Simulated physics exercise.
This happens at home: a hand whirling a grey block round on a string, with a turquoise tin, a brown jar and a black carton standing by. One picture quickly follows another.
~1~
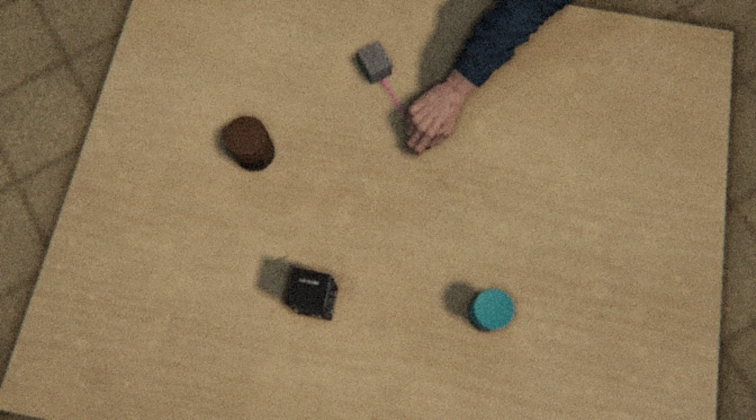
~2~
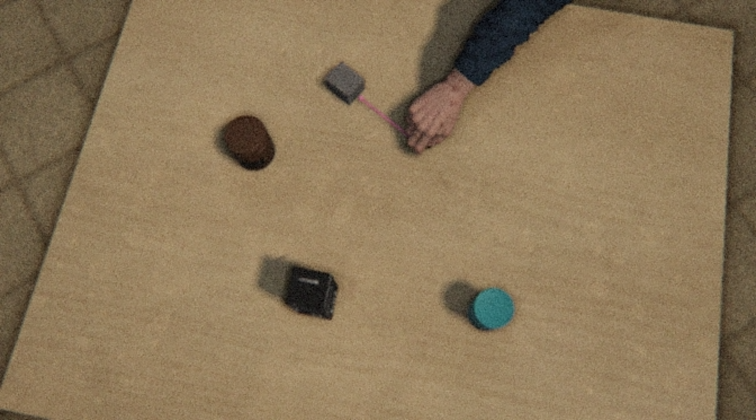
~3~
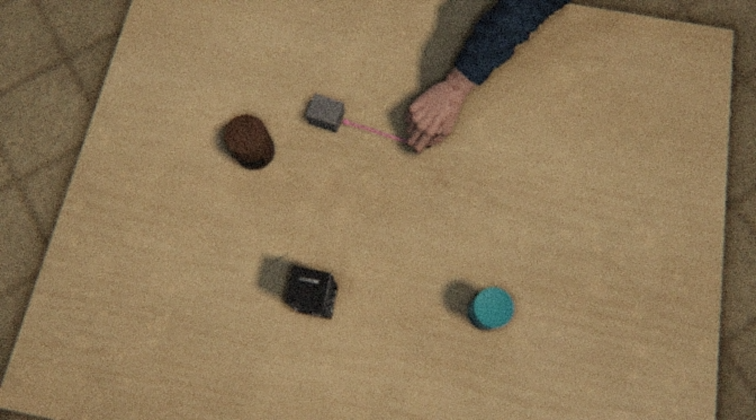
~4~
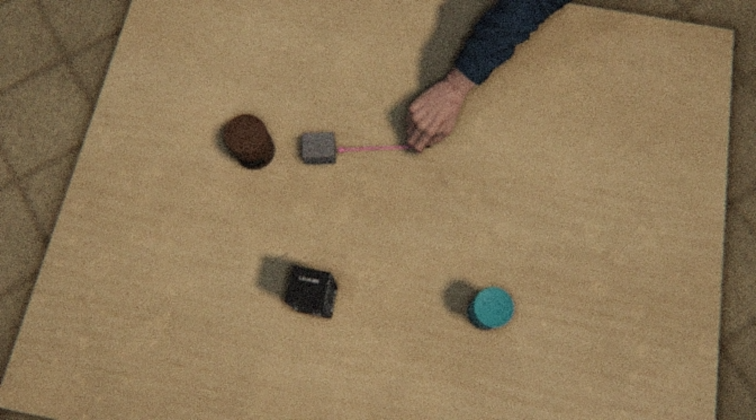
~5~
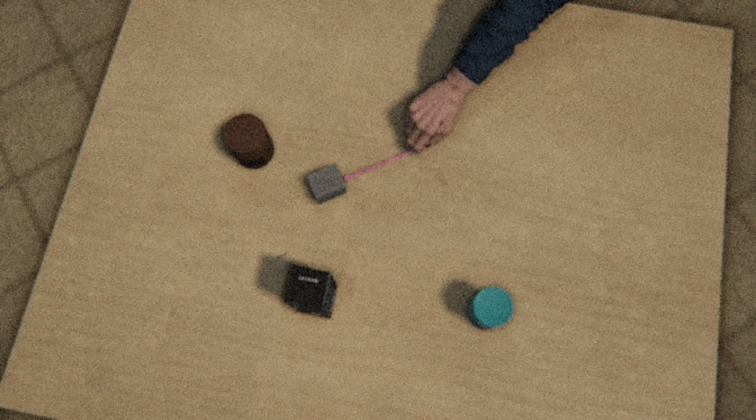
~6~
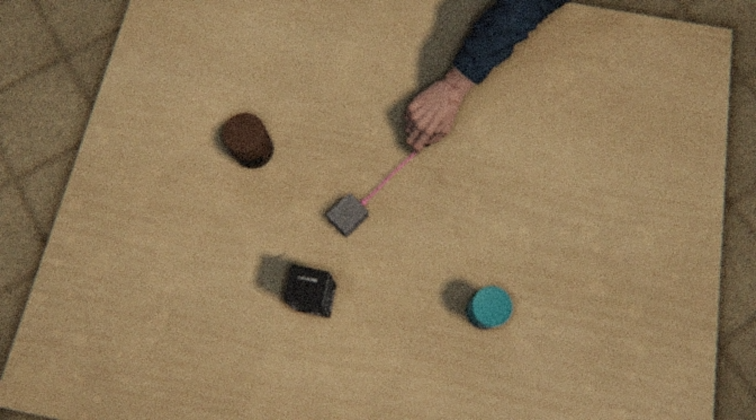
A grey block on a pink string swung anticlockwise around a hand, passing close to the brown jar and then curving down near the black carton, while the turquoise tin stood off to the right.
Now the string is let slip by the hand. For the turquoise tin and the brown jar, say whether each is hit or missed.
The turquoise tin will receive an impact. The brown jar will receive no impact.
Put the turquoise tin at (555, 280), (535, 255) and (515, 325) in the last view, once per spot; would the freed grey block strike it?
Log - trial 1: No collision; trial 2: No collision; trial 3: Collision.
Then, 0.08 s past the final frame, block near (410, 262).
Then, 0.20 s past the final frame, block near (460, 303); turquoise tin pushed aside.
When it is over, block near (461, 307); turquoise tin pushed aside. The turquoise tin is struck and the brown jar remains clear.
